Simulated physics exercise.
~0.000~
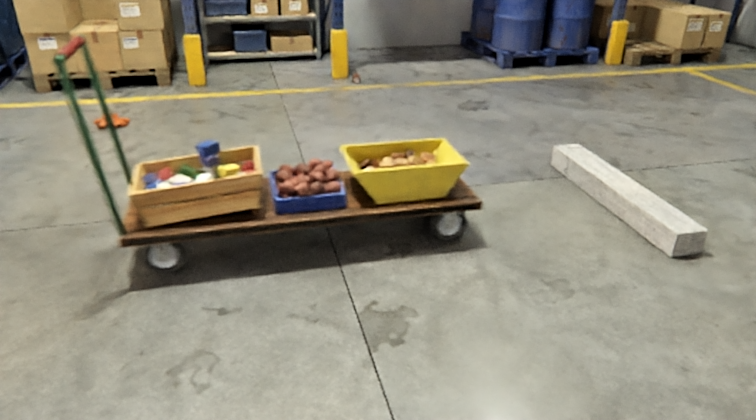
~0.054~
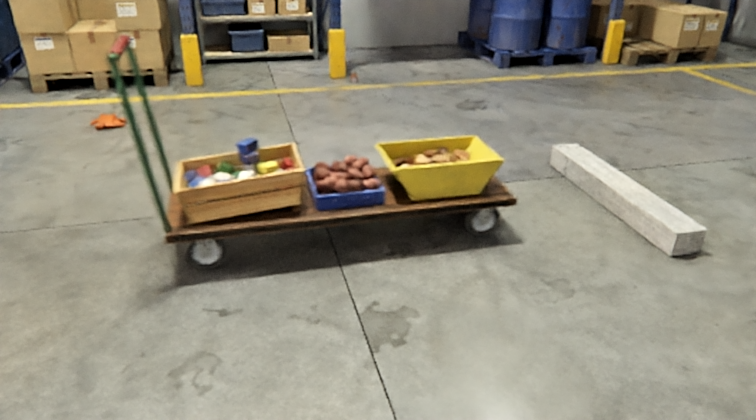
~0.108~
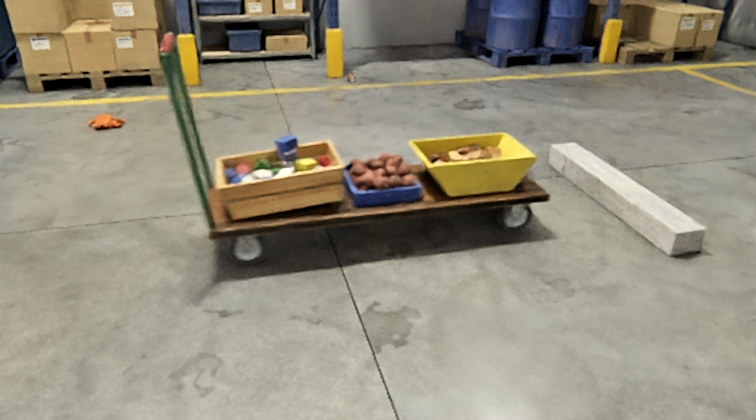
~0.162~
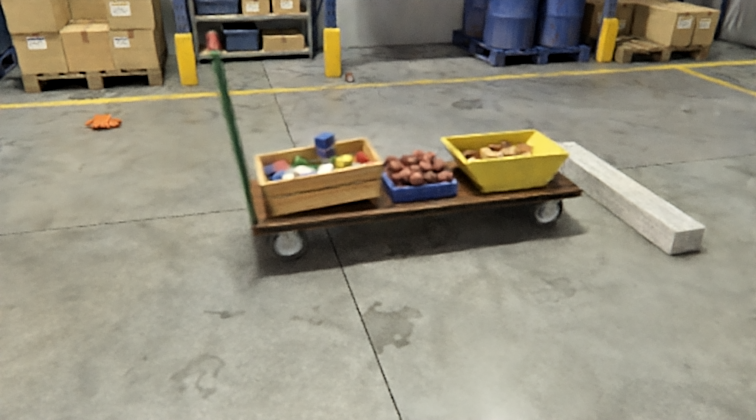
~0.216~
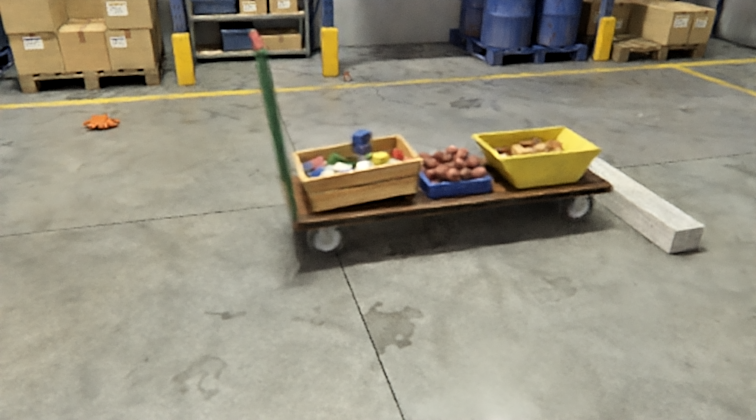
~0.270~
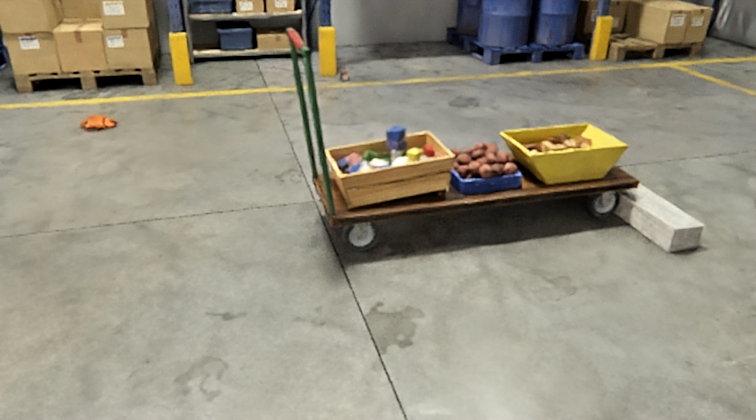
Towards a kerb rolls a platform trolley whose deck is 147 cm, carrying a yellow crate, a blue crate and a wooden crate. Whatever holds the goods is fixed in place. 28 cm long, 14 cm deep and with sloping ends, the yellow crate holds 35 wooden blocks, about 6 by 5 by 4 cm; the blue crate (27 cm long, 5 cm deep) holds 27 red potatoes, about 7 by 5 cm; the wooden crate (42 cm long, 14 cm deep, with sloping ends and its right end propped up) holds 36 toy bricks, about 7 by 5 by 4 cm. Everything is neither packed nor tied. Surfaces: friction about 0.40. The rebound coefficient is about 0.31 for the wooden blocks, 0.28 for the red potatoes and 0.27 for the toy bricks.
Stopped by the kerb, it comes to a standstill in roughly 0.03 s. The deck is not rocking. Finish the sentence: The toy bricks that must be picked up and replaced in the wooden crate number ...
... less than a sixth of them.
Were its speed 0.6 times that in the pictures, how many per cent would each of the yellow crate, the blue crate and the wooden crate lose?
Then the yellow crate sheds 0 per cent, the blue crate 30 per cent, and the wooden crate 0 per cent.
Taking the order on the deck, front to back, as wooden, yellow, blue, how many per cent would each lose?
Yellow crate 10 %, blue crate 50 %, wooden crate 10 %.
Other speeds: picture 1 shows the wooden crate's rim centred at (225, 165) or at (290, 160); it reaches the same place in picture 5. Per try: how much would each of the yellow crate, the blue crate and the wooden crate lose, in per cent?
Per cent lost, first try then second - yellow crate: 0, 0; blue crate: 40, 20; wooden crate: 10, 0.
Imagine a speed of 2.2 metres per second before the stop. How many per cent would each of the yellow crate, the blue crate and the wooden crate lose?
Then the yellow crate sheds 0 per cent of its load, the blue crate 30 per cent, and the wooden crate 10 per cent.
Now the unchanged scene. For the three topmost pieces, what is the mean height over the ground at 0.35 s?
I'd guess about 44 cm.
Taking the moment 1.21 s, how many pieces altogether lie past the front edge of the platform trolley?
About 5.
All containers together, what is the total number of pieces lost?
Total: Around 20.
After 0.35 s, 0 of 35 out of the yellow crate, 5 of 27 out of the blue crate and 1 of 36 out of the wooden crate.
After 0.47 s, 1 of 35 out of the yellow crate, 10 of 27 out of the blue crate and 2 of 36 out of the wooden crate.
After 0.70 s, 3 of 35 out of the yellow crate, 11 of 27 out of the blue crate and 3 of 36 out of the wooden crate.
Final count (at 1.21 s), 6 of 35 out of the yellow crate, 11 of 27 out of the blue crate and 3 of 36 out of the wooden crate. Asked share, 3 of 36, 8 per cent.
